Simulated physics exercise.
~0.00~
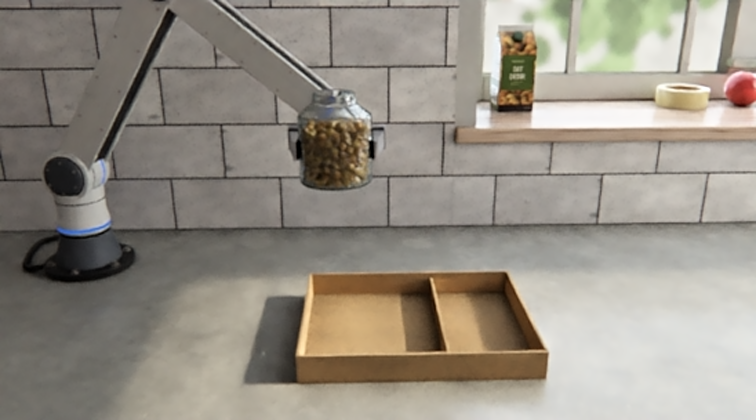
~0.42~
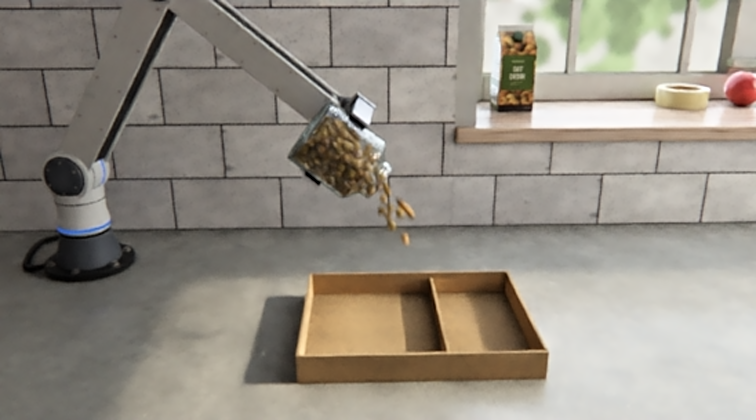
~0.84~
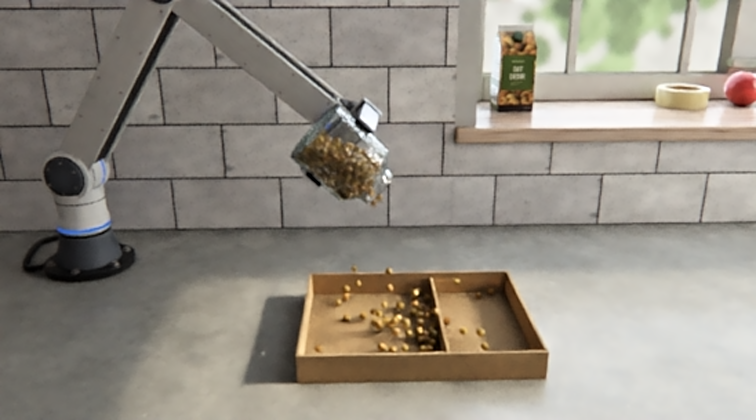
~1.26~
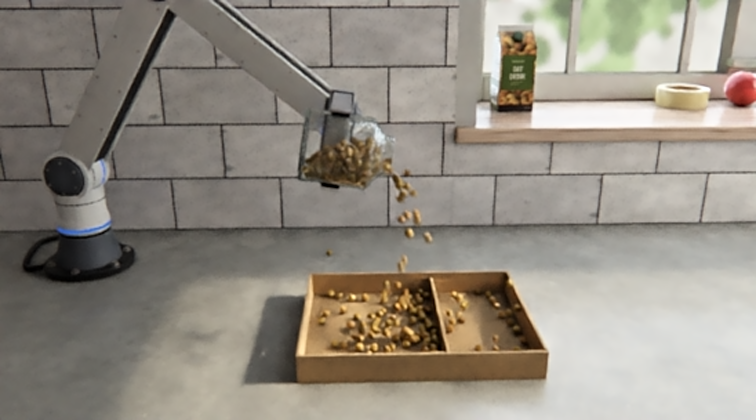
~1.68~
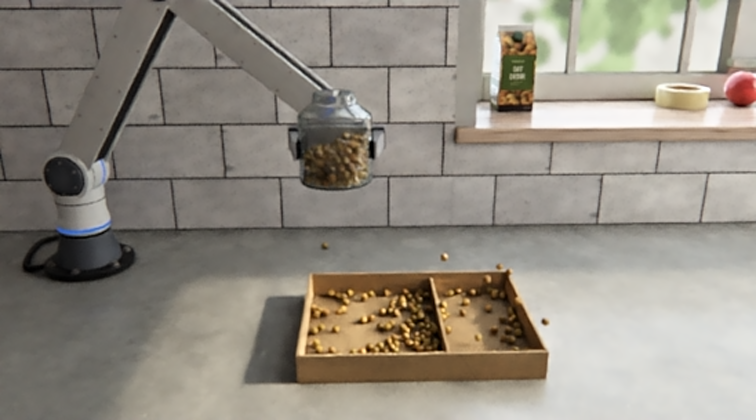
Robot arm tipping a glass jar of small brown pieces over a divided wooden tray, scattering some, then righting it still partly full.
